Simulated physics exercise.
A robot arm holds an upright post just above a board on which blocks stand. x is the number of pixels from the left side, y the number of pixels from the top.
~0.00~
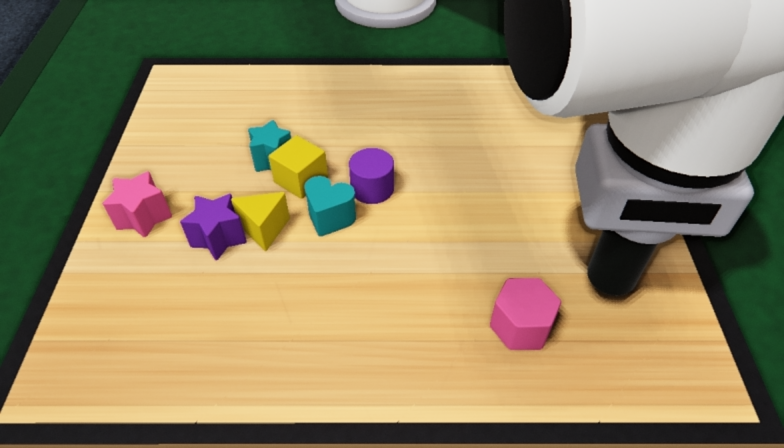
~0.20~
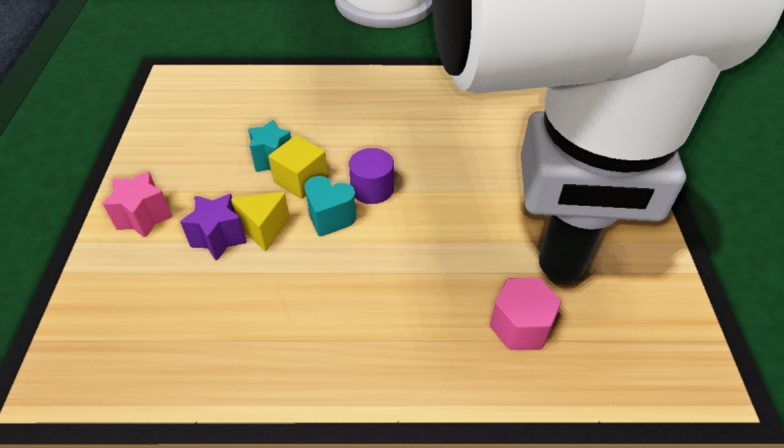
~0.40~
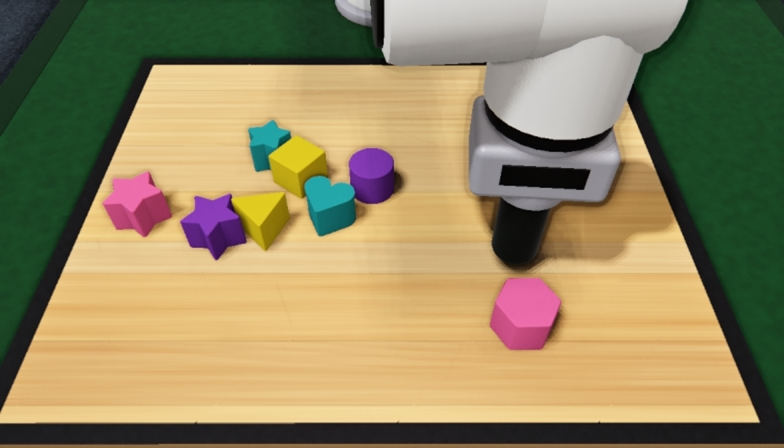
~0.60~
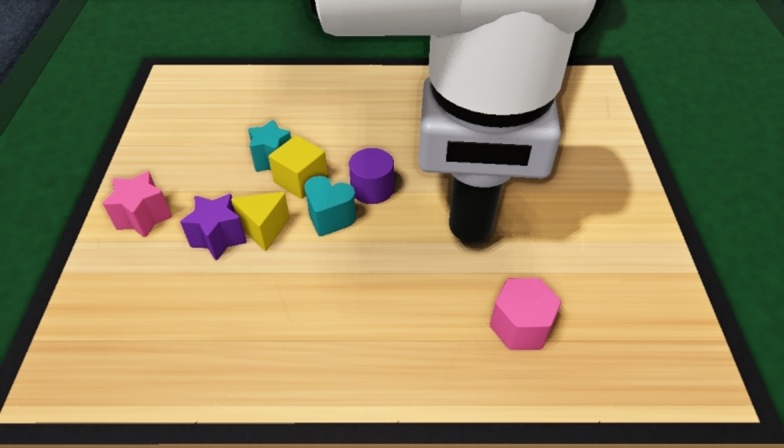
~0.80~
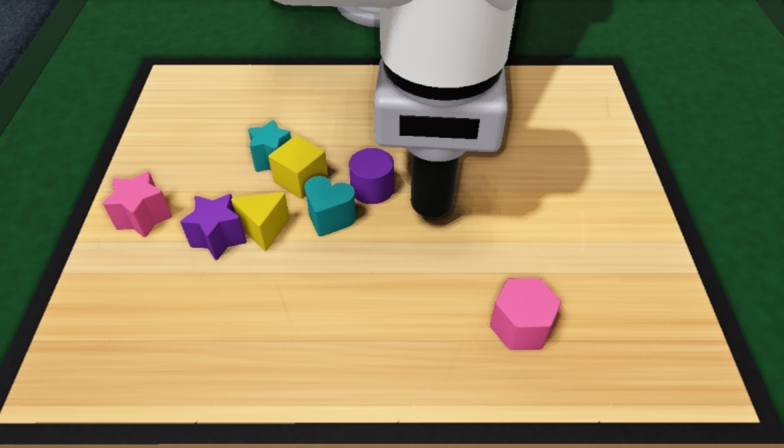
A robot arm with a black post moves left and slightly away across a wooden board, passing behind a pink hexagonal block and drawing near a purple cylinder, while the cluster of colourful blocks stays still.
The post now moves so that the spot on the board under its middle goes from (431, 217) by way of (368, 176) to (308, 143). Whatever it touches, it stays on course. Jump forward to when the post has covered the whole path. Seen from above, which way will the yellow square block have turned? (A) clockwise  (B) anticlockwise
B
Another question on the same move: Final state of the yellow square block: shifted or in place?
By the end it has moved.
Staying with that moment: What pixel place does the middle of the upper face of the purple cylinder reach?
Its top middle will sit at (263, 116).
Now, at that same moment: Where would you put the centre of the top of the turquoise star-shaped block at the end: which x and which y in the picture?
At roughly (227, 129).
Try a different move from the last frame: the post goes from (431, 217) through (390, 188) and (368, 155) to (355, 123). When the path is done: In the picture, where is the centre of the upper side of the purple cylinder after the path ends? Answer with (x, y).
About (326, 135).
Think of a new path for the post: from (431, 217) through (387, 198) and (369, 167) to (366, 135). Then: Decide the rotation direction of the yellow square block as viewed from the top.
Spins counterclockwise.
What follows on the original path. One third of the way, post at (388, 175); purple cylinder at (348, 152).
Two thirds of the way, post at (346, 150); turquoise star-shaped block at (246, 131), turned 30° clockwise; yellow square block at (272, 149), turned 70° anticlockwise; purple cylinder at (306, 129).
At the end, post at (306, 129); turquoise star-shaped block at (227, 129), turned 20° clockwise; yellow square block at (264, 150), turned 100° anticlockwise; turquoise heart-shaped block still; purple cylinder at (263, 116).
